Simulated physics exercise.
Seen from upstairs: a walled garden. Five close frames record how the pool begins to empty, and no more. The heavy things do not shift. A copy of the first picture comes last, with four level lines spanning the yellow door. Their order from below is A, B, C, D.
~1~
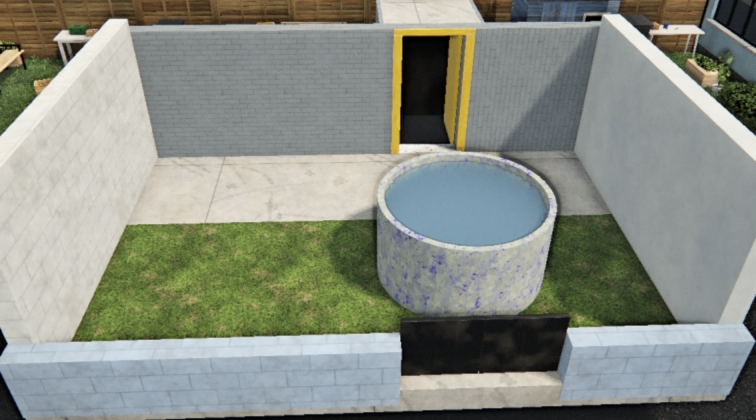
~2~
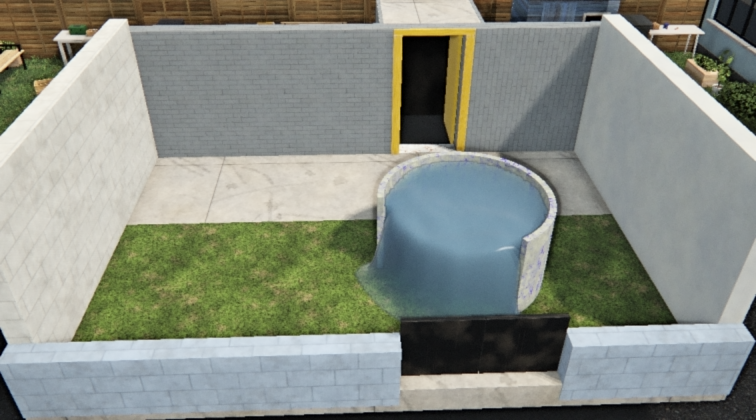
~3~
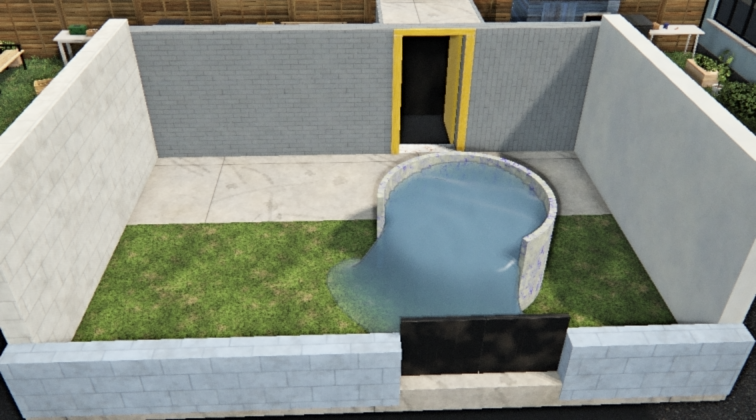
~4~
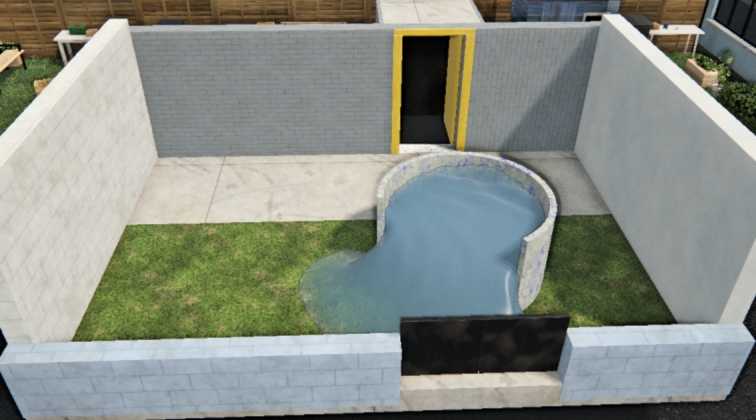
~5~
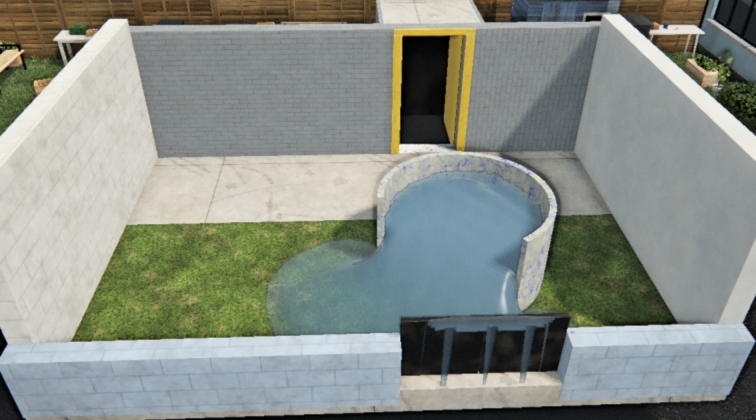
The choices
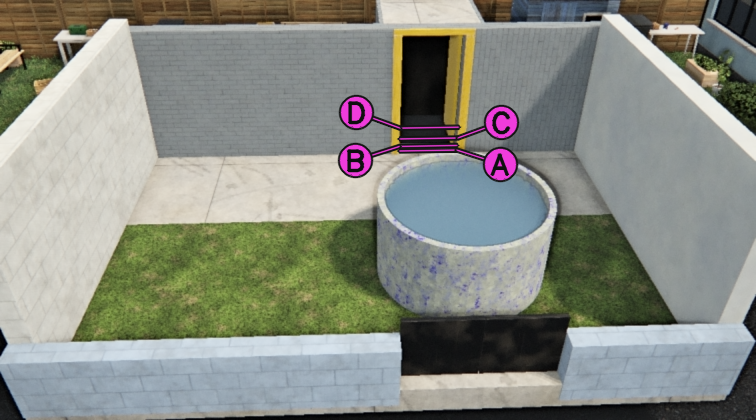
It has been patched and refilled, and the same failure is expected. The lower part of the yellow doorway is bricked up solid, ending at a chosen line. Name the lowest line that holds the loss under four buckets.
Take B.
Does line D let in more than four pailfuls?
No, that is safe.
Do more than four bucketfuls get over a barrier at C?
No, that is safe.
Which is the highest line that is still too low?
The answer is A.
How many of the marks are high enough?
Three of the four.
On the marked copy, A at (428, 150); B at (428, 145); C at (428, 138); D at (429, 127); from the bottom up A, B, C, D.
If A is chosen, about 8 bucketfuls get in.
If B is chosen, a splash gets over, under a bucket.
If C is chosen, nothing gets over.
If D is chosen, nothing gets over.
